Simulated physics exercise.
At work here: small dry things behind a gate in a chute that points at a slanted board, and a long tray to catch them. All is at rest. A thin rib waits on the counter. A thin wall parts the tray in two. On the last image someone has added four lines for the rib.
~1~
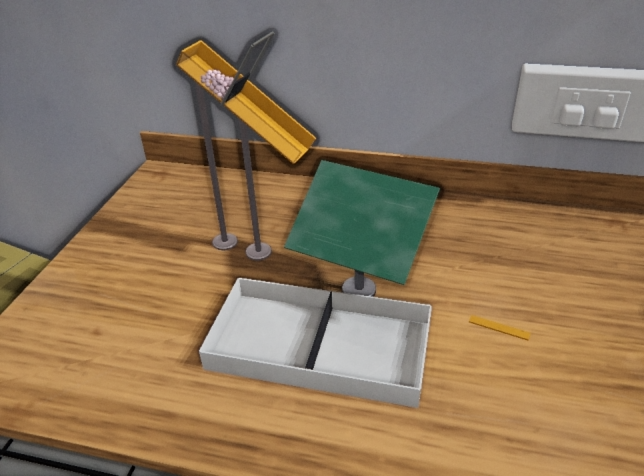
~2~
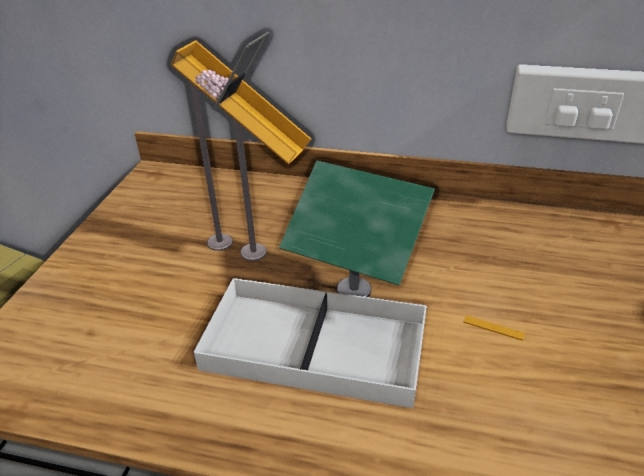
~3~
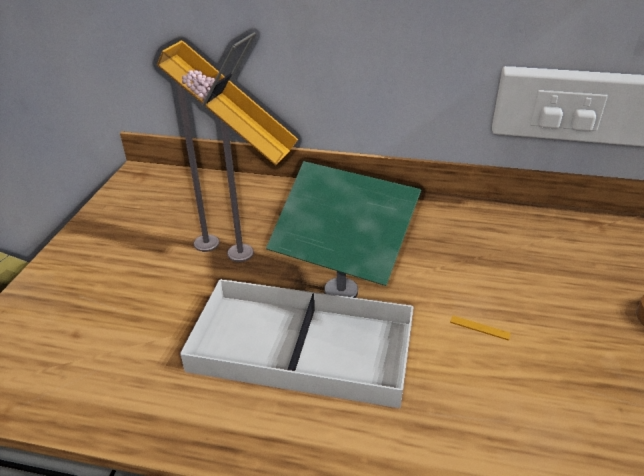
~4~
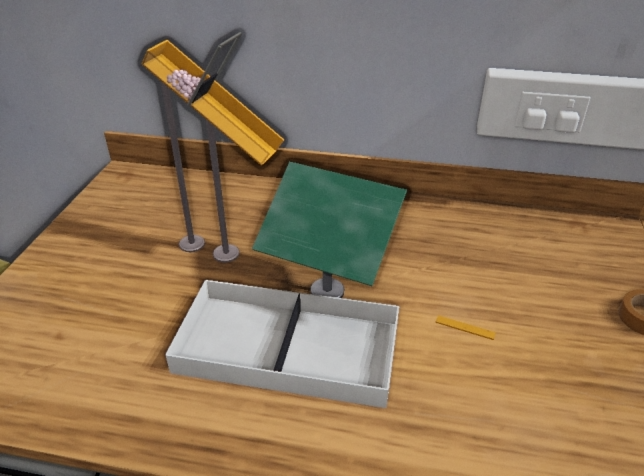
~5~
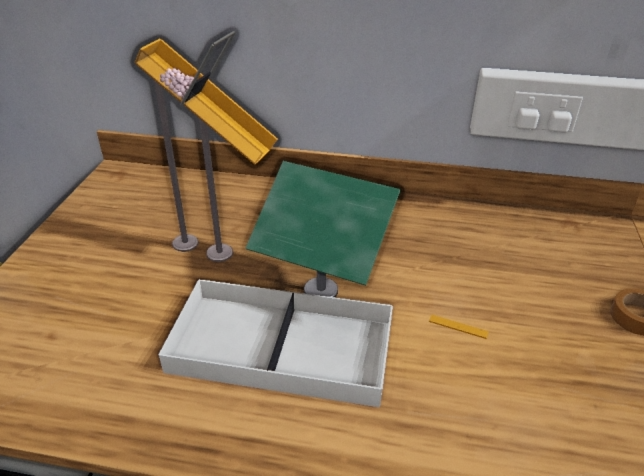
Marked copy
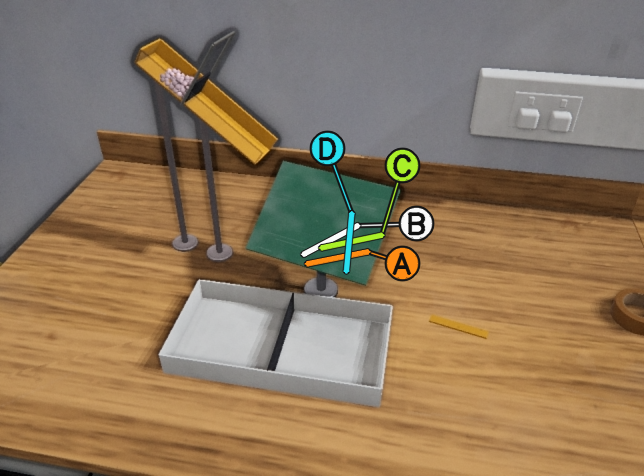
At first, small pinkish balls sit behind a dark gate in a raised yellow chute, above a slanted green board and a divided pale tray on a wooden counter. The view then drifts slightly right, bringing a brown round object in at the right edge, while everything on the counter stays still.
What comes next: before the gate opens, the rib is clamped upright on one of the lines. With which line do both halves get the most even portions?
I would pick line C.
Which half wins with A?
More lands on the left.
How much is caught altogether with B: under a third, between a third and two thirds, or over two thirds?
Line B gives over two thirds.
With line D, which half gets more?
More lands on the right.
On the marked copy, line A from (367, 251) to (307, 263); line B from (357, 225) to (303, 254); line C from (381, 235) to (321, 247); line D from (351, 213) to (346, 271).
If A is chosen, of what is caught, the larger part in the left half, roughly a quarter in the right.
If B is chosen, of what is caught, almost all in the left half, about a tenth in the right.
If C is chosen, of what is caught, roughly half in the left half, roughly half in the right.
If D is chosen, of what is caught, about a tenth in the left half, the larger part in the right.
